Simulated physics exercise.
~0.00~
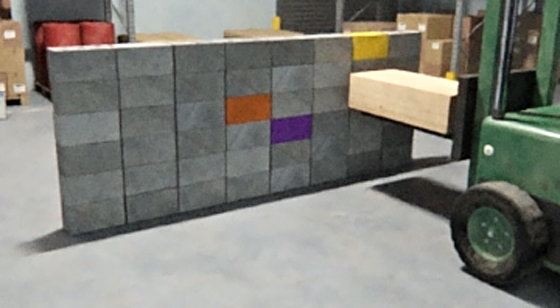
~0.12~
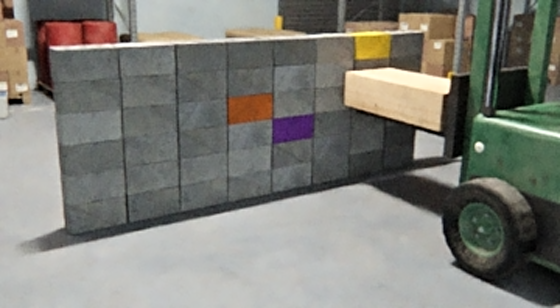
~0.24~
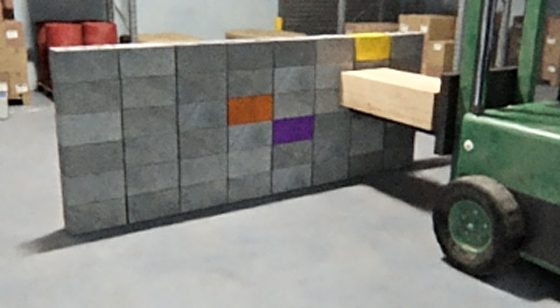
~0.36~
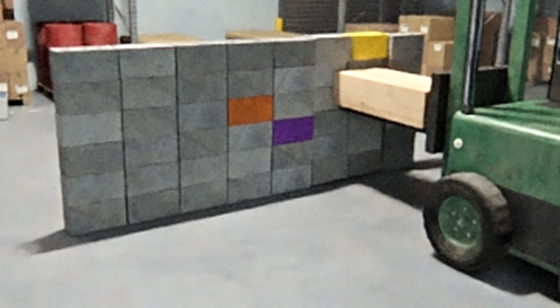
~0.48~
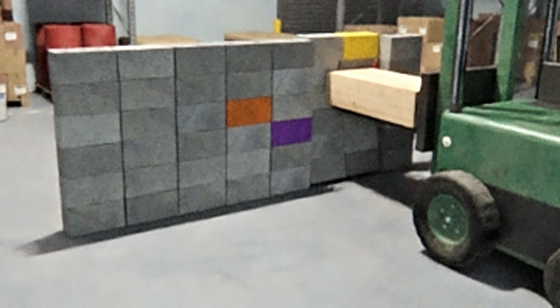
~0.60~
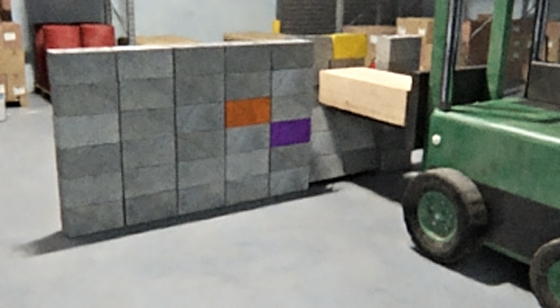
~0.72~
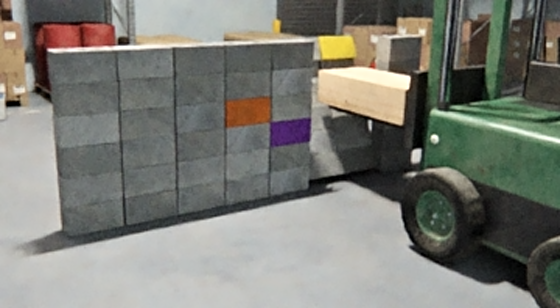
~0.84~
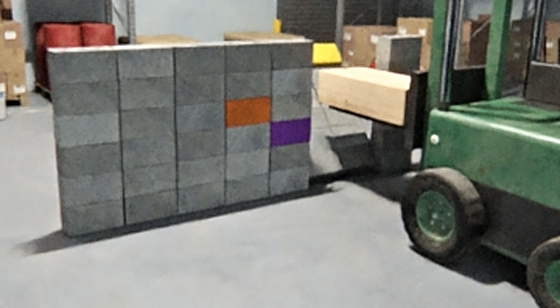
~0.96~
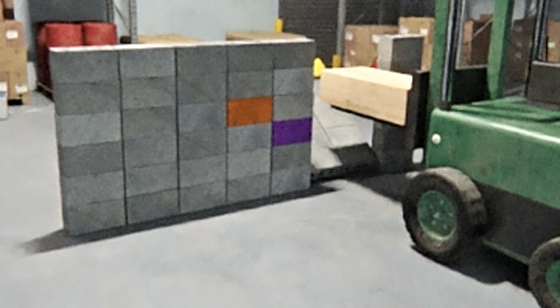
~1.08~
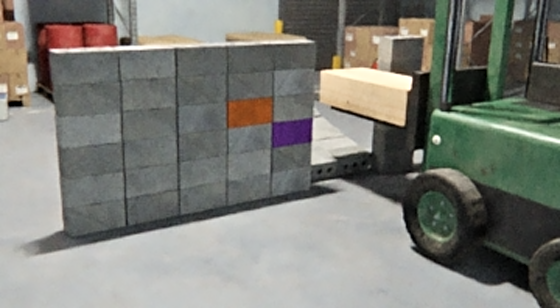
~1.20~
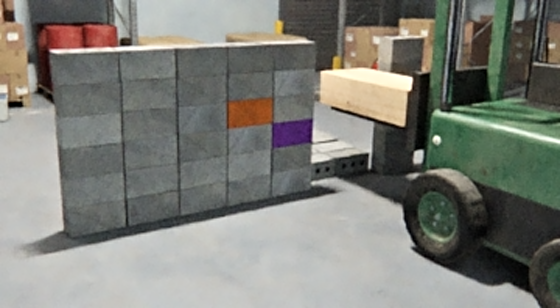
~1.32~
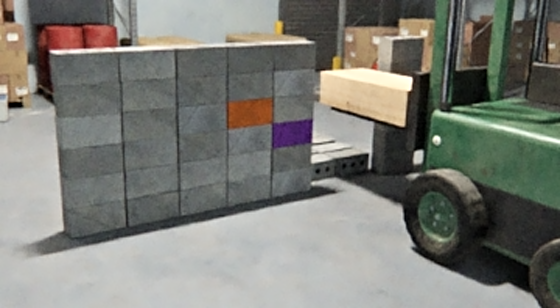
The video shows a green forklift carrying a long box leftward into the right end of a gray block wall, tipping that section backward, yellow block included, until it falls behind the wall, while the section with the orange and purple blocks stays standing.
